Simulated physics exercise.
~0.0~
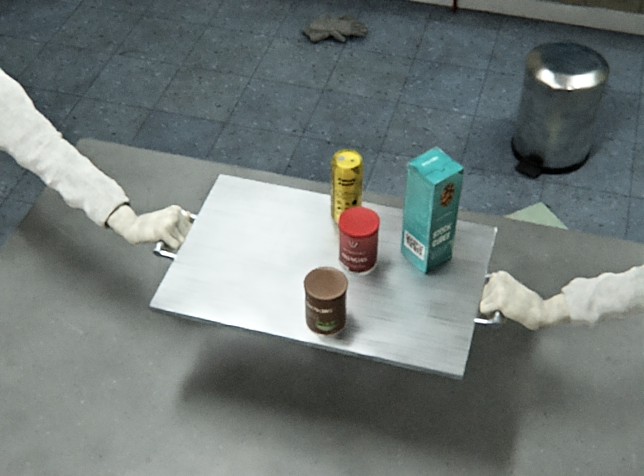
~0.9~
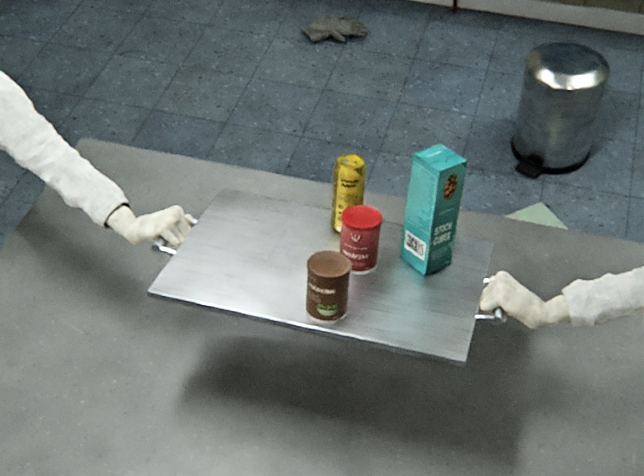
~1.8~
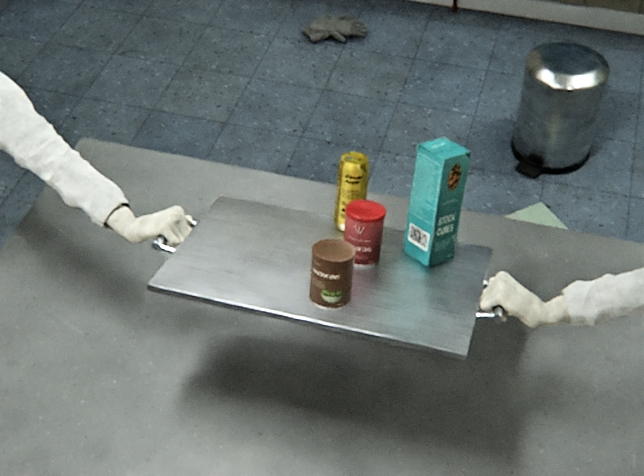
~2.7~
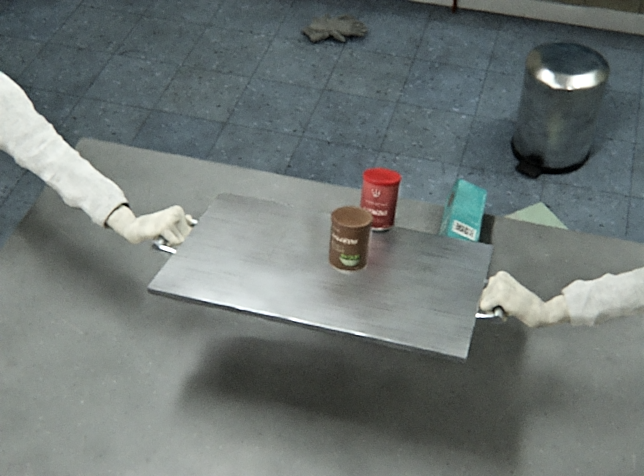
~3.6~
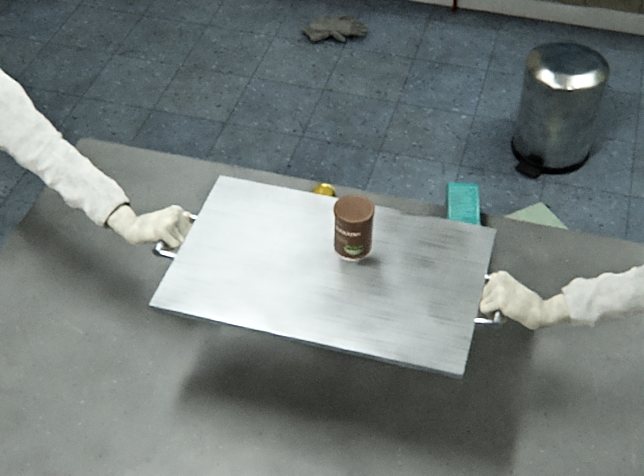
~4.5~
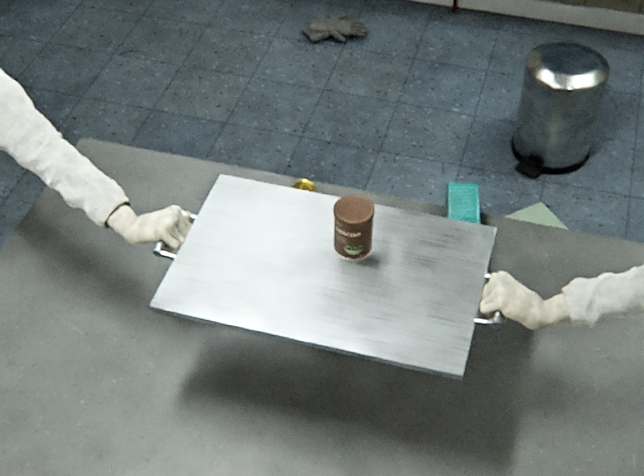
A hand-held tray tips away, shedding three containers before levelling with only the brown tin.
